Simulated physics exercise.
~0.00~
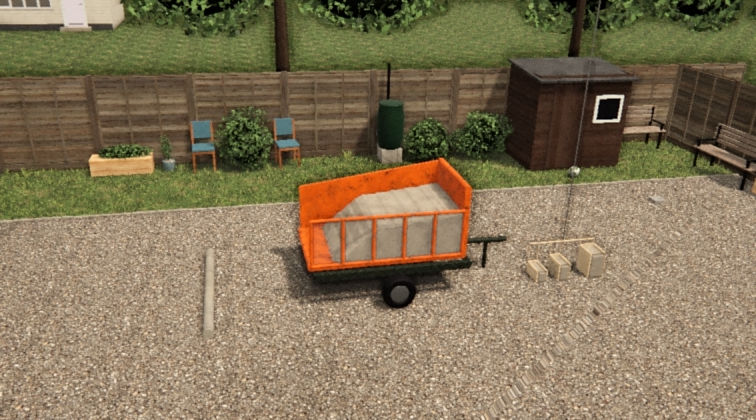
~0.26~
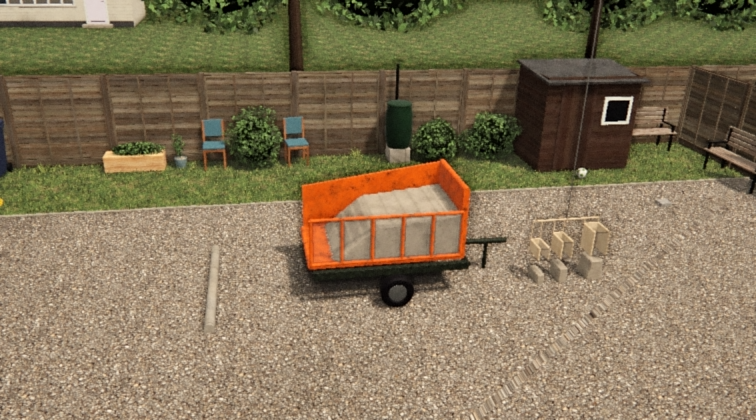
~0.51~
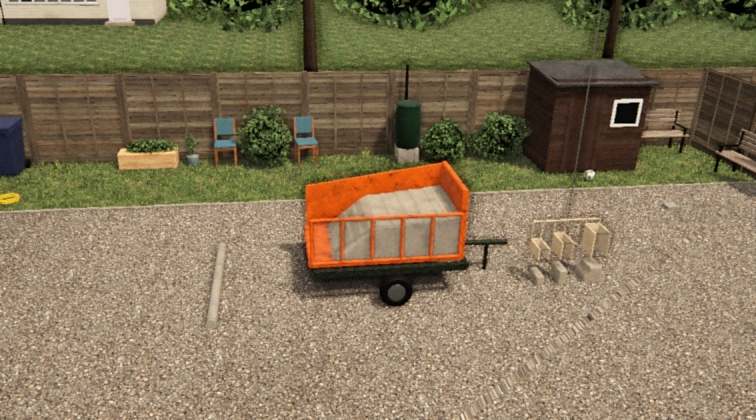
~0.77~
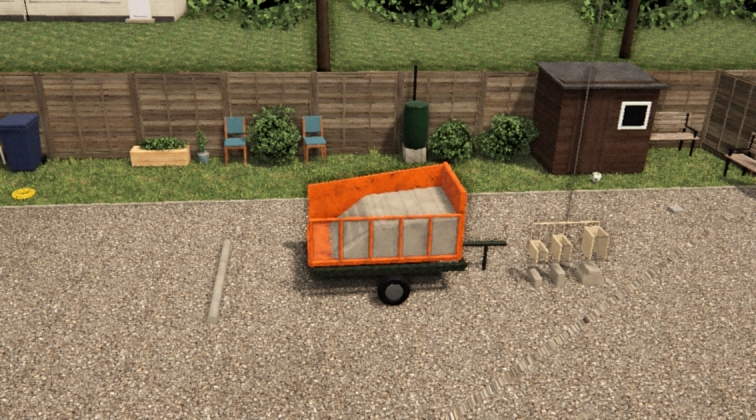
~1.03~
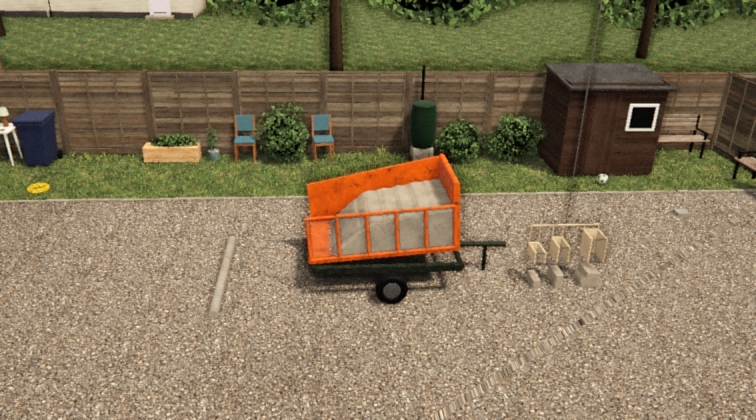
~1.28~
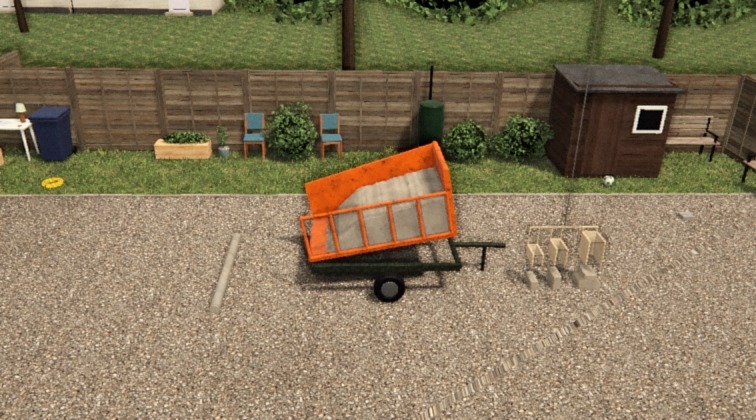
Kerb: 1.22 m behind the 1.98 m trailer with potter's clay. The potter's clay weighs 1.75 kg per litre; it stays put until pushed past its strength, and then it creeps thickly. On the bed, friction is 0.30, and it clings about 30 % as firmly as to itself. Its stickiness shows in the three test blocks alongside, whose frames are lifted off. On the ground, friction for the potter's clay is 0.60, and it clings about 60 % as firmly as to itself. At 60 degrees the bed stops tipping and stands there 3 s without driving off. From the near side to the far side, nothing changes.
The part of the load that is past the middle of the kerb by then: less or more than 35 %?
Answer: A larger amount than 35 per cent.
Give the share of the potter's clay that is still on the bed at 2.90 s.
Value: Near 8 %.
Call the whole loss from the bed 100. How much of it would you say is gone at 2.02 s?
Around 10 per cent.
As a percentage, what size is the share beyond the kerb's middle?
I'd put it at around 45 per cent.
By 2.02 s, the tilt is 30 degrees, 93 % is on the bed and 0 % past the kerb's middle.
By 2.90 s, the tilt is 52 degrees, 8 % is on the bed and 19 % past the kerb's middle.
By 3.78 s, the tilt is 60 degrees, none is on the bed and 47 % past the kerb's middle.
By 4.65 s, the tilt is 60 degrees, none is on the bed and 47 % past the kerb's middle.
By 6.35 s, at the end, the tilt is 60 degrees, none is on the bed and 47 % past the kerb's middle.
